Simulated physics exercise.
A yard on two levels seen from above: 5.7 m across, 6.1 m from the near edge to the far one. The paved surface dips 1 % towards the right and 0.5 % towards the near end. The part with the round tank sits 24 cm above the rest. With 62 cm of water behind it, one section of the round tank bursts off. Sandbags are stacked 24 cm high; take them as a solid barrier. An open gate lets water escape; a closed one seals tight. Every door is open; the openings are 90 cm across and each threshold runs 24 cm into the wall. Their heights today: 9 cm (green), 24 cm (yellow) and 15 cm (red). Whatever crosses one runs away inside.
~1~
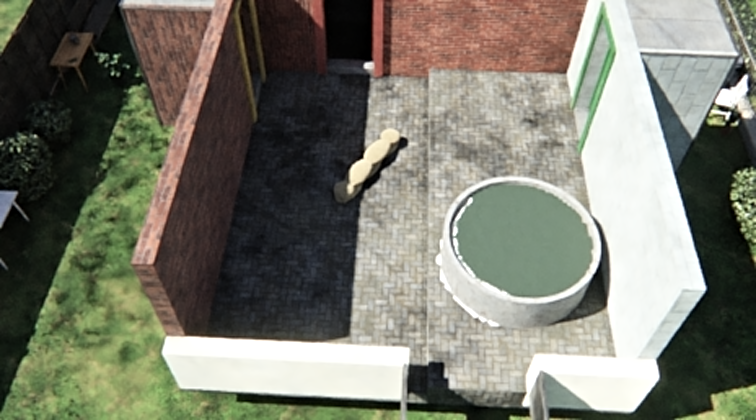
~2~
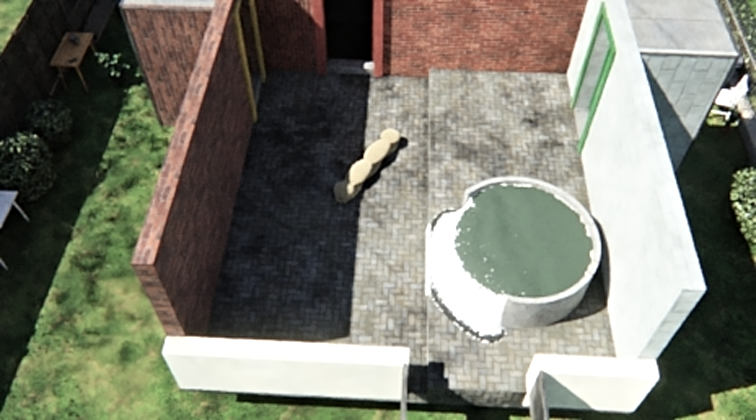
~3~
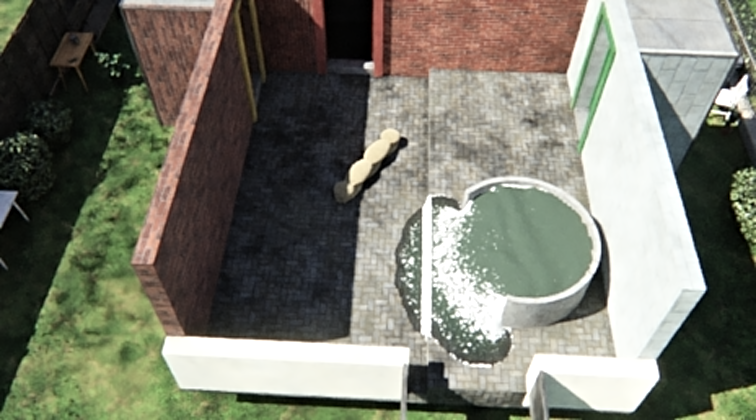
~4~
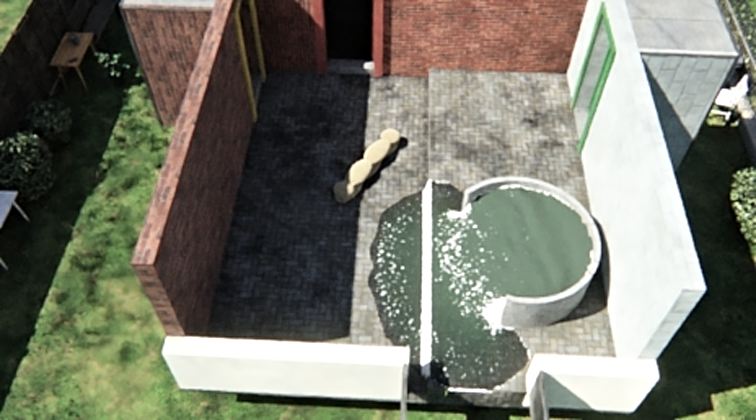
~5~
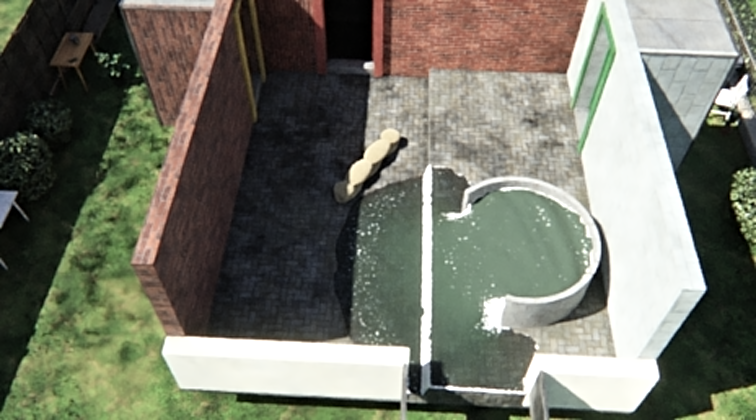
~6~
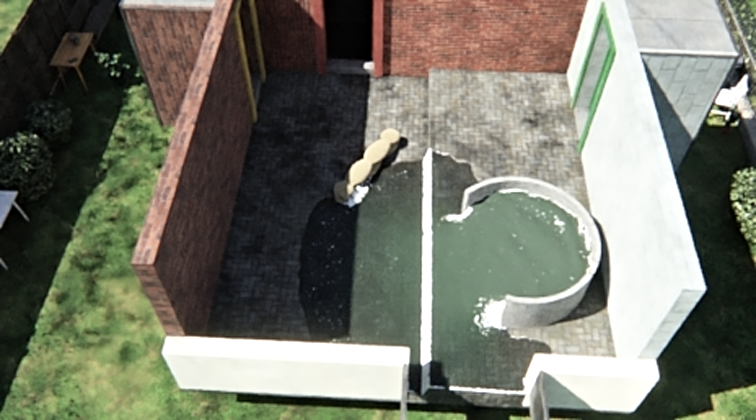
Water bursts from the left side of a round tank and spreads across the paved yard.
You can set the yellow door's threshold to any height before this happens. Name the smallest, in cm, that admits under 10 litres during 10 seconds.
Some 7.5 cm above the ground.
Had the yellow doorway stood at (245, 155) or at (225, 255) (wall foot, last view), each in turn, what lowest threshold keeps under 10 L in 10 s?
Roughly 8.5 and 23 cm.
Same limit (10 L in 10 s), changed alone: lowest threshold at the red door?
About 11.0 cm at red.
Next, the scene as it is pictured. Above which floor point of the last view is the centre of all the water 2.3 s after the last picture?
Near (344, 268).
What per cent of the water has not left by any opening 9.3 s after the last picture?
Some 84 per cent remains.
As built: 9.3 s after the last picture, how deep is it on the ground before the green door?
Roughly 0.0 cm deep.
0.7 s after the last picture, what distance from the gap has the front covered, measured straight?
Roughly 3.8 m.
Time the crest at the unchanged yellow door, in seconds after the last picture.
Near 8.0 s.
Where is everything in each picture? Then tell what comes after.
The round tank at (521, 239) is whole and still, 62 cm deep; the yellow door at (251, 56) is dry, in the first frame.
The gap is at (449, 266), the front 0.3 m out at (441, 217); the back of the round tank holds 62 cm, in the second frame.
The front is at (455, 351), 0.7 m from the gap at (448, 269); 1.9 m2 of floor is wet, 62 cm left at the back, in the third frame.
The front is at a hidden place, 1.1 m from the gap at (448, 270); 3.8 m2 of floor is wet, 62 cm left at the back, in the fourth frame.
The gap is at (448, 270), the front 1.6 m out at (358, 207); the back of the round tank holds 56 cm, in the fifth frame.
Water pours out at (448, 271) and has run 2.2 m, to (316, 217); about 5 cm deep outside, 51 cm at the back; 2.8 m in a straight line remain to the yellow door at (251, 56), in the sixth frame.
Then, 0.7 s after the last picture water covers 40 % of the floor, deepest (34 cm) near (200, 365); it has not reached the yellow door.
Then, 2.3 s after the last picture water covers 50 % of the floor, deepest (28 cm) near (284, 334); 3 cm at the yellow door, 0 litres in over its 24 cm threshold.
Then, 9.3 s after the last picture water covers 60 % of the floor, deepest (13 cm) near (244, 219); 9 cm at the yellow door, 0 litres in over its 24 cm threshold.
At the yellow door as built, the water peaked near 12 cm, 7.9 s after the last picture.
With a threshold of 6.5 cm, 19 litres would have come in within the 10 s; with 9 cm, 4 litres. So under 10 litres takes about 7.5 cm.
